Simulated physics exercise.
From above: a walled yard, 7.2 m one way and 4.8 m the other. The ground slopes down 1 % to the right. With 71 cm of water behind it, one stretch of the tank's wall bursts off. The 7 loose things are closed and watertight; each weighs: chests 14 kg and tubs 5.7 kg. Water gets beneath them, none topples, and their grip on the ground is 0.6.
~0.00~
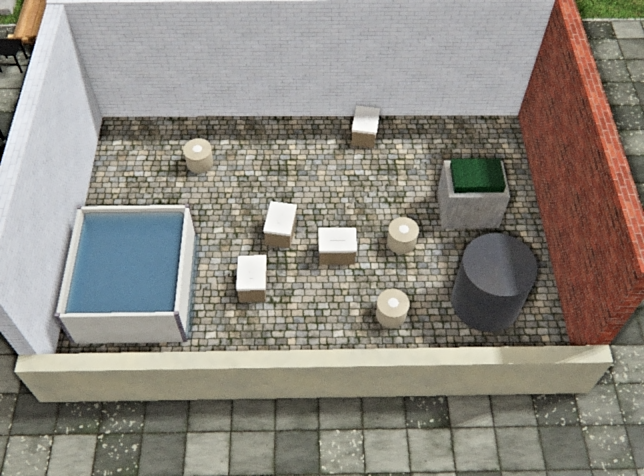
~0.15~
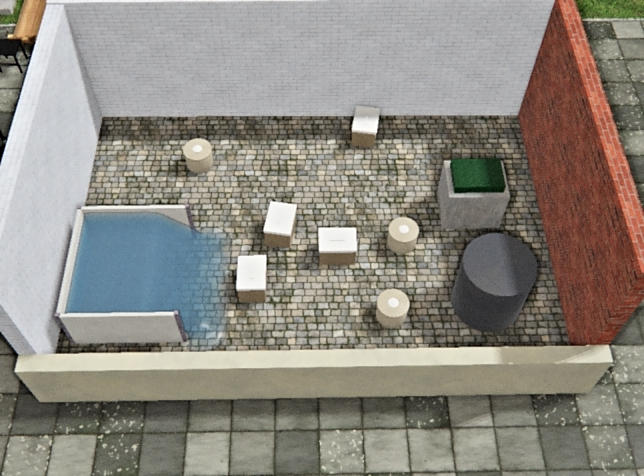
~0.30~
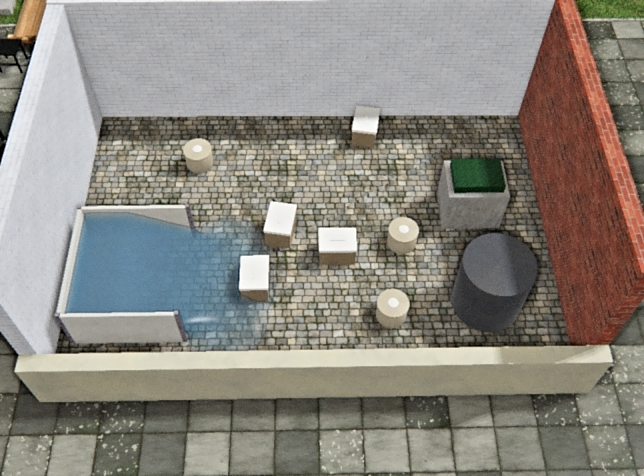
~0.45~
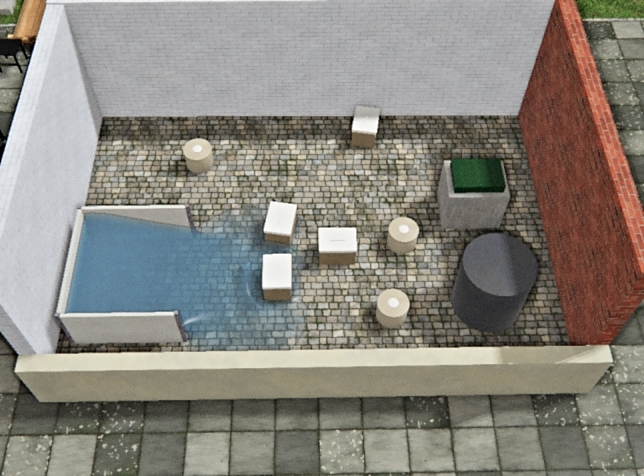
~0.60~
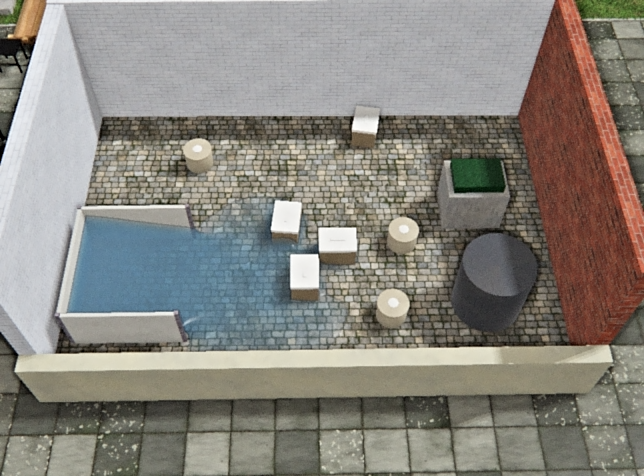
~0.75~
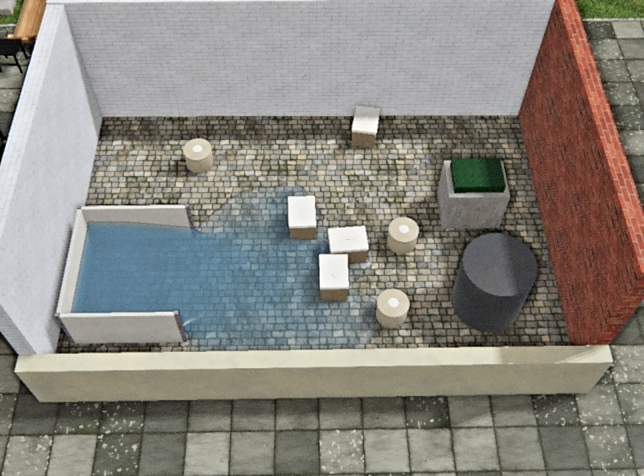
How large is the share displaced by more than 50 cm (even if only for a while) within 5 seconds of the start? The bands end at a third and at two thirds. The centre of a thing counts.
Share: At least two thirds.
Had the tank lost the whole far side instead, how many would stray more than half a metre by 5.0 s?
In that case 3 of them.
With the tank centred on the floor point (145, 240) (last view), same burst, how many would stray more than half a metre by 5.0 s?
In that case 6 of them.
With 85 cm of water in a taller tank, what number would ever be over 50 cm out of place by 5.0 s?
Then 6.
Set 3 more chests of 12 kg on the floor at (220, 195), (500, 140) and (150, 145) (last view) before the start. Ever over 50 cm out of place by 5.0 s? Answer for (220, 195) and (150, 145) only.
In that order: Short of it, under.
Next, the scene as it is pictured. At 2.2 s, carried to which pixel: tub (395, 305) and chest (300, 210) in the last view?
Around (542, 330) and (448, 128).
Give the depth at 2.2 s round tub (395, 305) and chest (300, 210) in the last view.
About 16 and 7 cm.
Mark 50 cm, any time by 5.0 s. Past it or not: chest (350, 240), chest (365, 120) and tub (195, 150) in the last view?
In that order: More, past it, short of it.
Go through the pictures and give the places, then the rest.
A chest at (251, 272) rests on the ground; a chest at (280, 218) rests on the ground; water covers 2.6 m2; 0 of 7 have shifted, in the first picture.
A chest at (251, 272) rests on the ground; a chest at (280, 218) rests on the ground; 3.6 m2 under water; 0 of 7 have shifted, in the second picture.
A chest at (254, 272), on the bottom, 4 cm from its start; a chest at (280, 218), on the bottom; 4.9 m2 under water; 0 of 7 have shifted, in the third picture.
A chest at (277, 270) rests on the ground, 37 cm from its start; a chest at (280, 218) rests on the ground; water covers 6.3 m2; 1 of 7 have shifted, in the fourth picture.
A chest at (305, 271) rests on the ground, 76 cm from its start; a chest at (286, 216), on the bottom, 10 cm from its start; water covers 7.8 m2; 2 of 7 have shifted, in the fifth picture.
A chest at (334, 271) rests on the ground, 118 cm from its start; a chest at (302, 211), on the bottom, 34 cm from its start; water covers 9.3 m2; 3 of 7 have shifted, in the sixth picture.
After 1.1 s 3 of 7 are over 50 cm from their spots; 0 afloat.
After 2.2 s 5 of 7 are over 50 cm from their spots; 3 afloat.
After 3.5 s 6 of 7 are over 50 cm from their spots; 6 afloat.
After 5.0 s 5 of 7 are over 50 cm from their spots, and 6 have been at some point; 6 afloat.
